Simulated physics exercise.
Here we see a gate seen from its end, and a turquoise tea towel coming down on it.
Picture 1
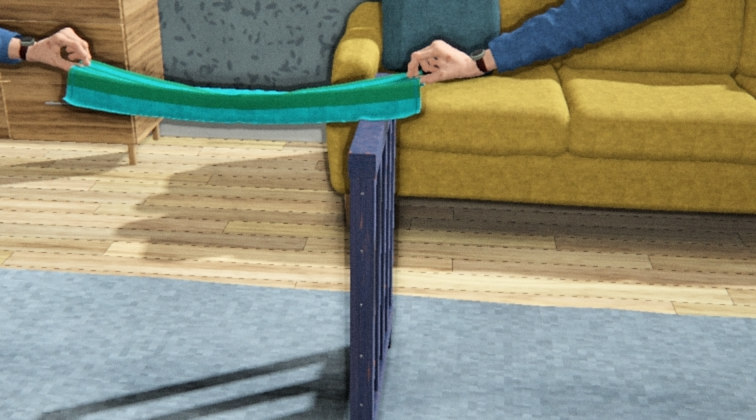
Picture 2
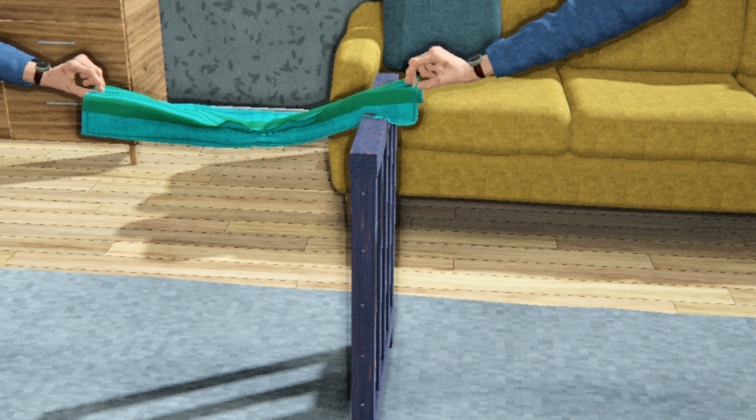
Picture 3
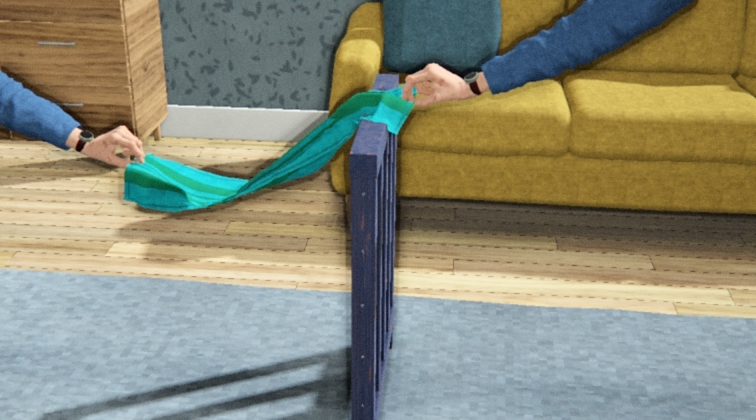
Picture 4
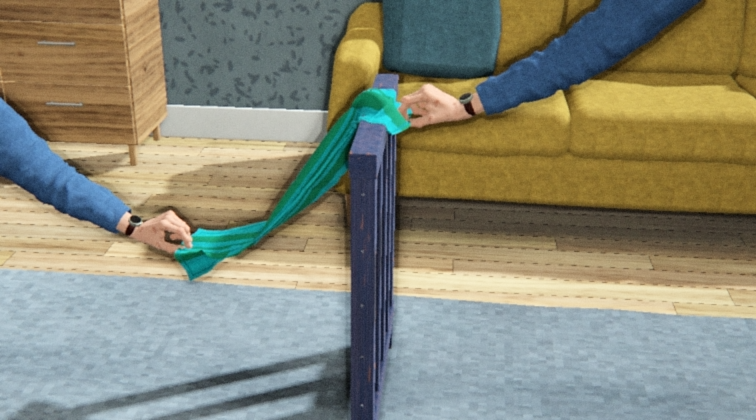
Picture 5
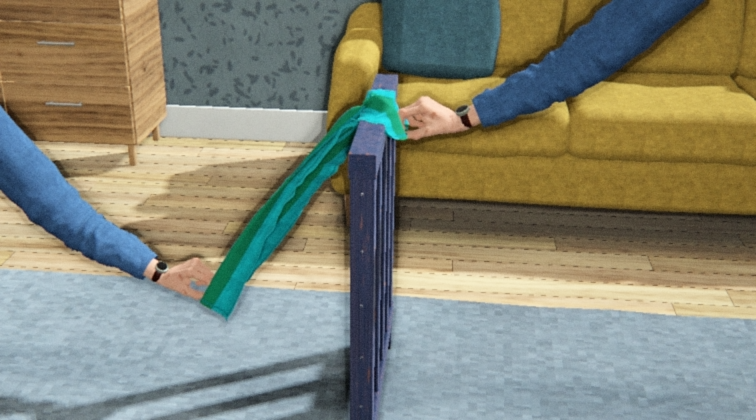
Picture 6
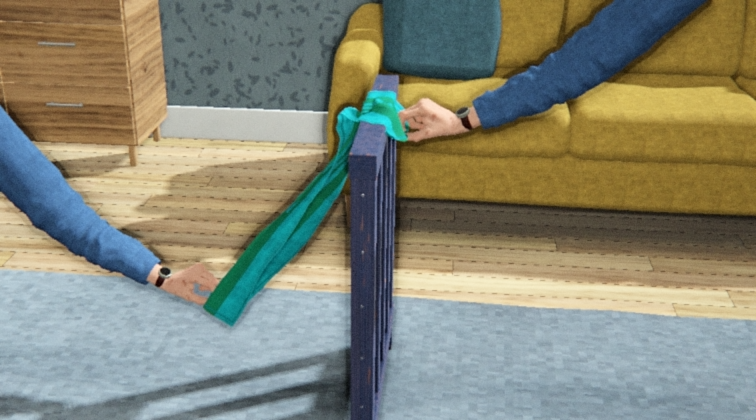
In a living room, two hands lower a turquoise cloth over a gate, mostly leftward.
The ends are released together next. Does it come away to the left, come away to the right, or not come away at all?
Gone to the left.
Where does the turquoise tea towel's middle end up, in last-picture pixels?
Roughly (305, 407).
Then, 0.38 s past the final frame, tea towel clear of the top and falling near (306, 317).
Then, 0.70 s past the final frame, tea towel in a heap on the floor near (305, 407).
When it is over, tea towel in a heap on the floor near (305, 407). The turquoise tea towel falls on the left side.
